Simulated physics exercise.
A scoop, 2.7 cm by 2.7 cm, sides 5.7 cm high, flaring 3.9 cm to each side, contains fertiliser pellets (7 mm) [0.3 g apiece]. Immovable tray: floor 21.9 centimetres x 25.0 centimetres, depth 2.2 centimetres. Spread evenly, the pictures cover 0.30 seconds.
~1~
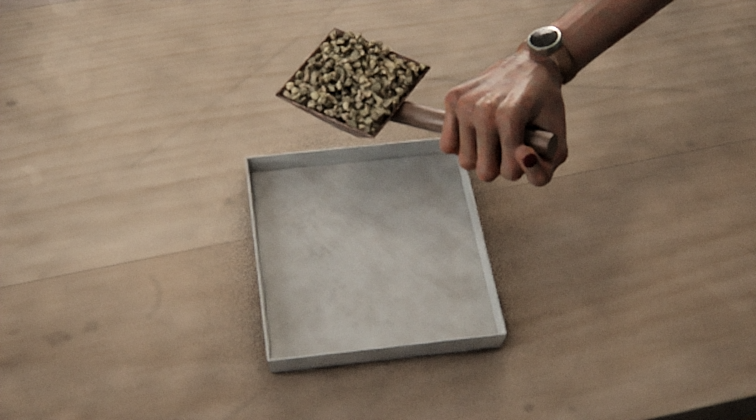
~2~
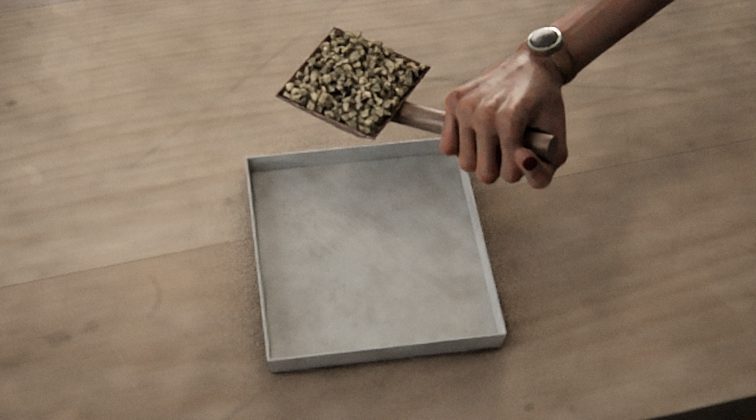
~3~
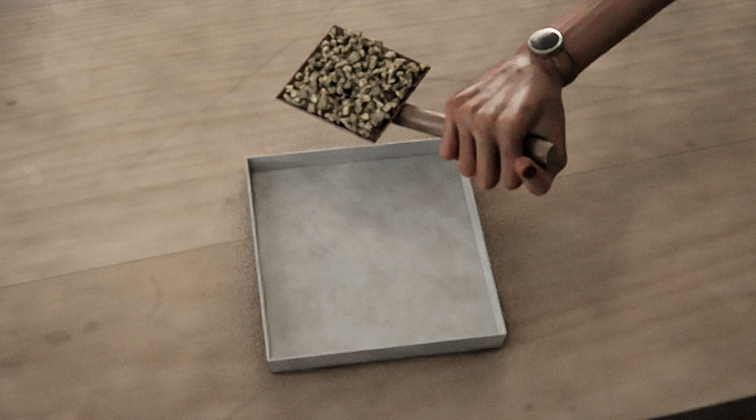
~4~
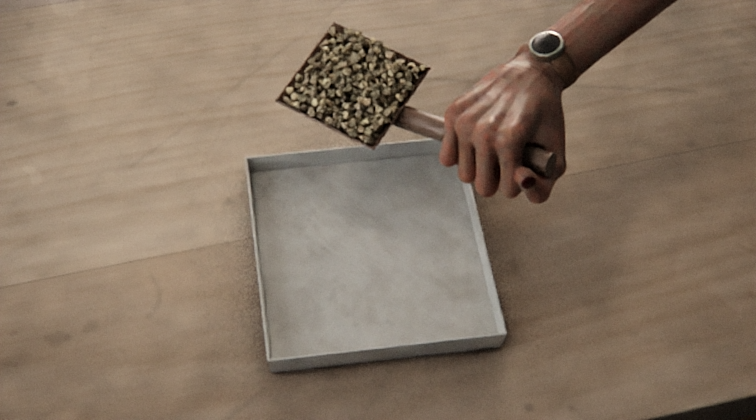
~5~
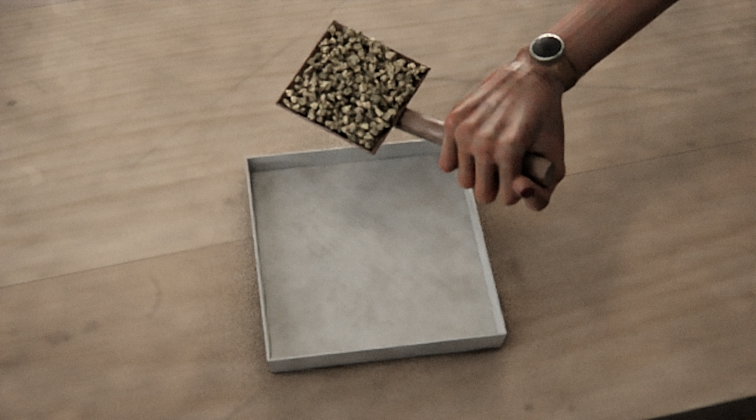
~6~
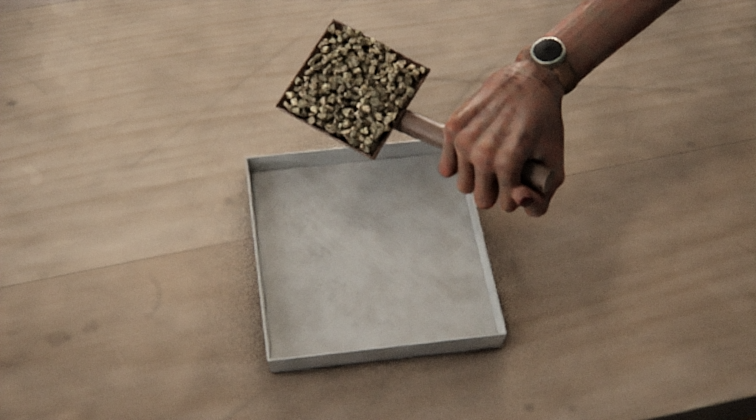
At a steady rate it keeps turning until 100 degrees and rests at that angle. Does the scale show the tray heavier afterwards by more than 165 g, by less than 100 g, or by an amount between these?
The gain is above the upper mark.
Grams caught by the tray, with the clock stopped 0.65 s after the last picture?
30 g or so.
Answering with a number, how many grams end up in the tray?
Estimated mass: Near 230 g.
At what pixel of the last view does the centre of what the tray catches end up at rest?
(361, 258), roughly.
Then, 0.36 s after the last picture, tilt 50 degrees; 0 g in the tray, scoop holds 100 %.
Then, 0.65 s after the last picture, tilt 74 degrees; 29 g in the tray, scoop holds 70 %.
Then, 0.92 s after the last picture, tilt 96 degrees; 182 g in the tray, scoop holds 10 %.
Then, 1.18 s after the last picture, tilt 100 degrees; 232 g in the tray, scoop holds 0 %.
In the end, 232 g in the tray, scoop holds 0 %.
